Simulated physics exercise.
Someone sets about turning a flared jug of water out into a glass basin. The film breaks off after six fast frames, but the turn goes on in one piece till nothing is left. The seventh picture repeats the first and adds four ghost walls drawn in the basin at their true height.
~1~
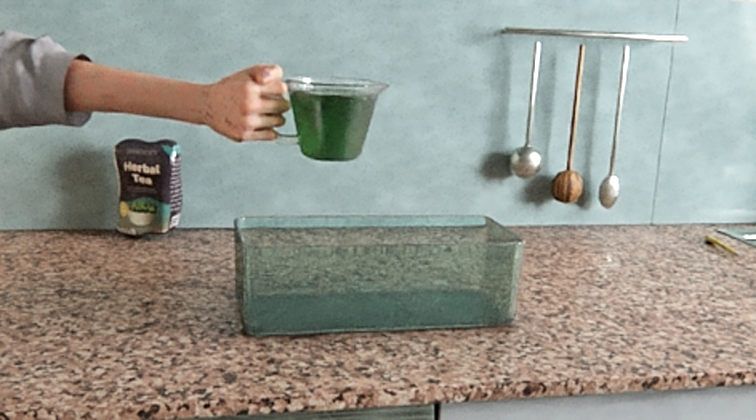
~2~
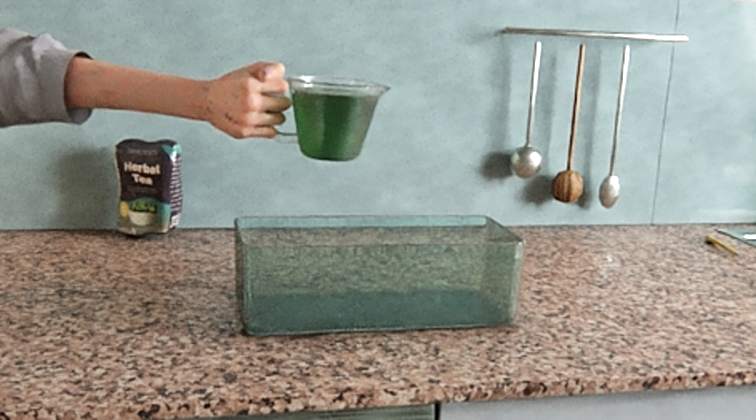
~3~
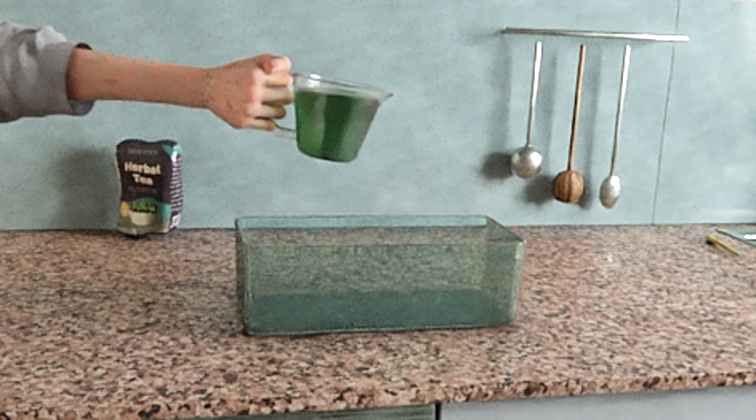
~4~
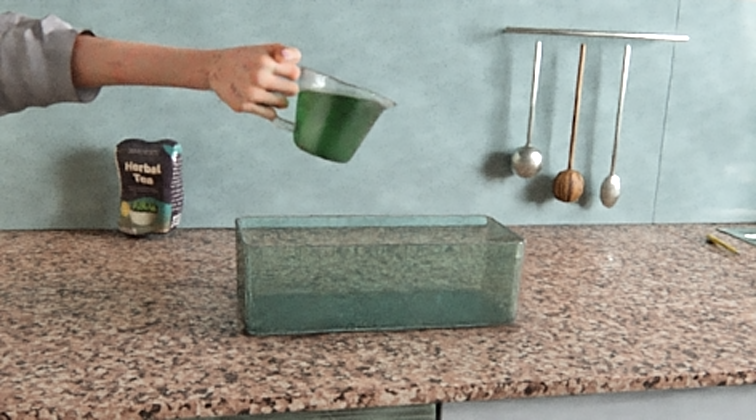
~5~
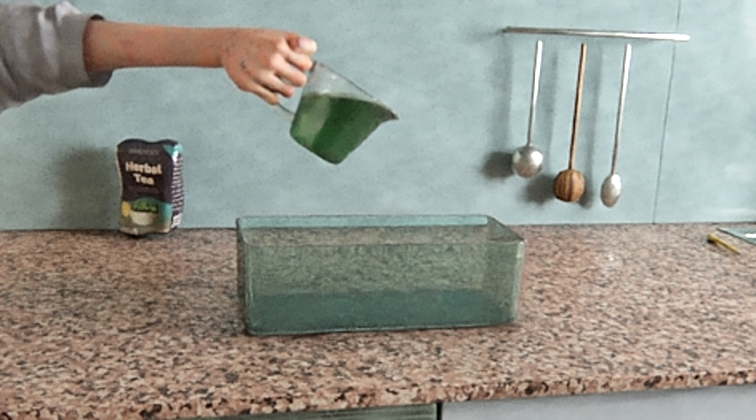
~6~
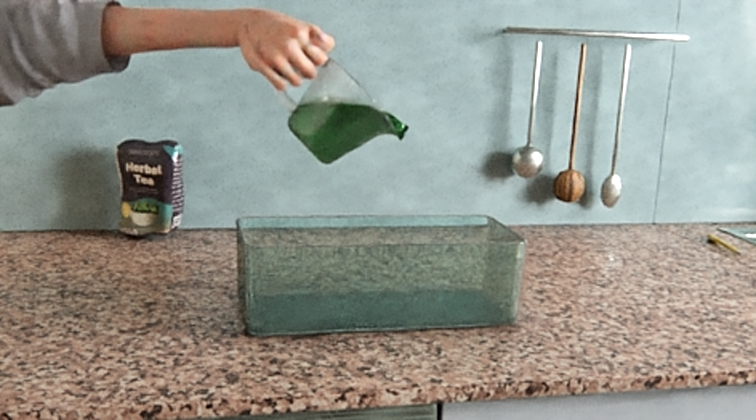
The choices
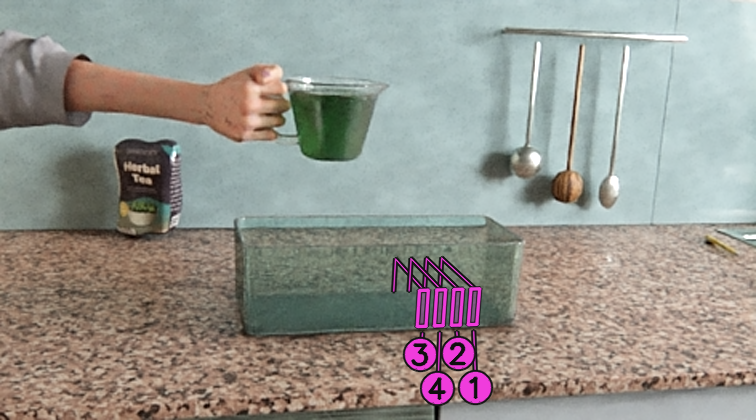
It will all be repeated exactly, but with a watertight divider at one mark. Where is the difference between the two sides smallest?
The best place is 3.
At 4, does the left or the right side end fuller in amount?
The left one.
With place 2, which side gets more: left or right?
The left side.
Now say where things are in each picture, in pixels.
In the first frame, upright, lip at (388, 85); basin from (243, 333) to (513, 323); nothing has left yet.
In the second frame, tipped about 2°, lip at (389, 87); nothing has left yet.
In the third frame, tipped about 8°, lip at (393, 94); nothing has left yet.
In the fourth frame, tipped about 18°, lip at (396, 104); nothing has left yet.
In the fifth frame, tipped about 31°, lip at (397, 118); water is over the lip, down to (391, 113).
In the sixth frame, tipped about 45°, lip at (395, 134); water is over the lip, down to (401, 138).
On the marked copy, 1 at (473, 331); 2 at (456, 331); 3 at (422, 333); 4 at (439, 332).
Choosing 1, about 90 % ends left of the wall and 6 % right of it; 4 % is lost outside.
Choosing 2, about 87 % ends left of the wall and 7 % right of it; 6 % is lost outside.
Choosing 3, about 53 % ends left of the wall and 43 % right of it; 3 % is lost outside.
Choosing 4, about 75 % ends left of the wall and 22 % right of it; 4 % is lost outside.
